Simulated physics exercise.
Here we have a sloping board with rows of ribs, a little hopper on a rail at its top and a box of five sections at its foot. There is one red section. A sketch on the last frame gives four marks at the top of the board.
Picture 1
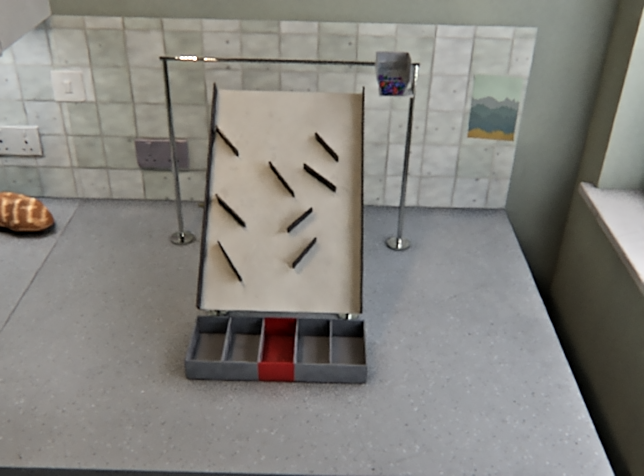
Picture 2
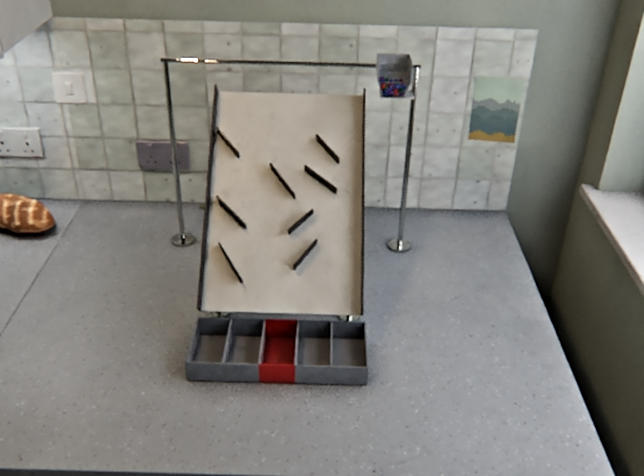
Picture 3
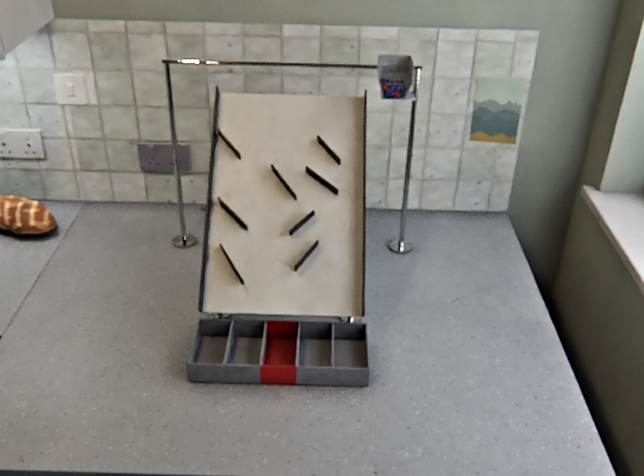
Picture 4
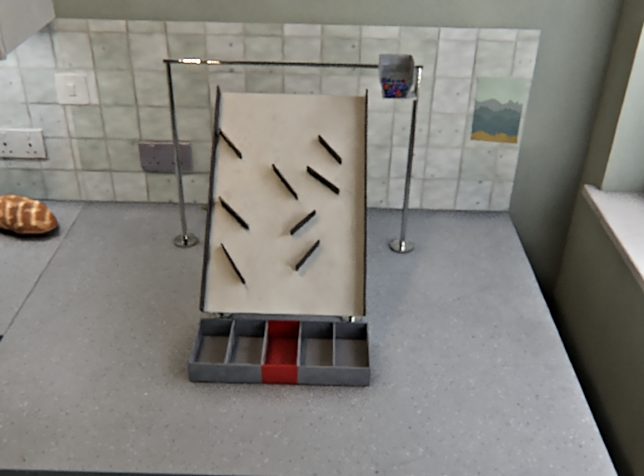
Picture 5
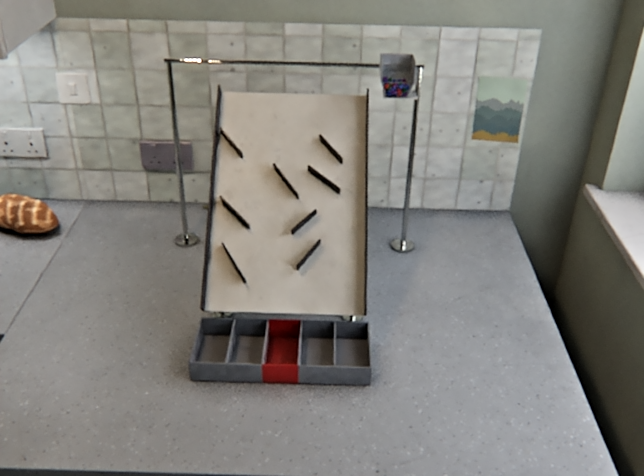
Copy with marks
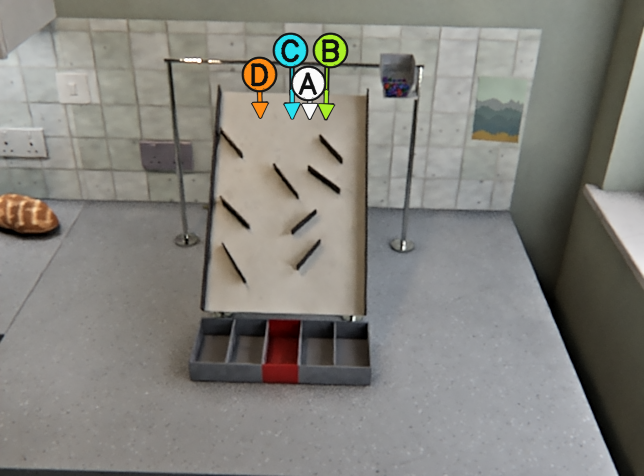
A sloping board with dark ribs stands above a five-section box, and nothing visibly moves.
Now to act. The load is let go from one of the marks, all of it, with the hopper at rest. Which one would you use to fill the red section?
Mark D does it best.
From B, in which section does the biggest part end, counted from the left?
The fifth.
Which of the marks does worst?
Mark B.
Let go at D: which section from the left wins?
It is the third one.
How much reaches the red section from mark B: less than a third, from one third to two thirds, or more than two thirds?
Mark B gives less than a third.
On the marked copy, mark A meets the board at (309, 113); mark B meets the board at (325, 113); mark C meets the board at (292, 113); mark D meets the board at (260, 112).
With A, about a third in the red section, about half in other sections, a small part held on the board.
With B, a small part in the red section, most in other sections, a small part held on the board.
With C, about half in the red section, about a third in other sections, a small part held on the board.
With D, about two thirds in the red section, about a third in other sections, a stray few held on the board.
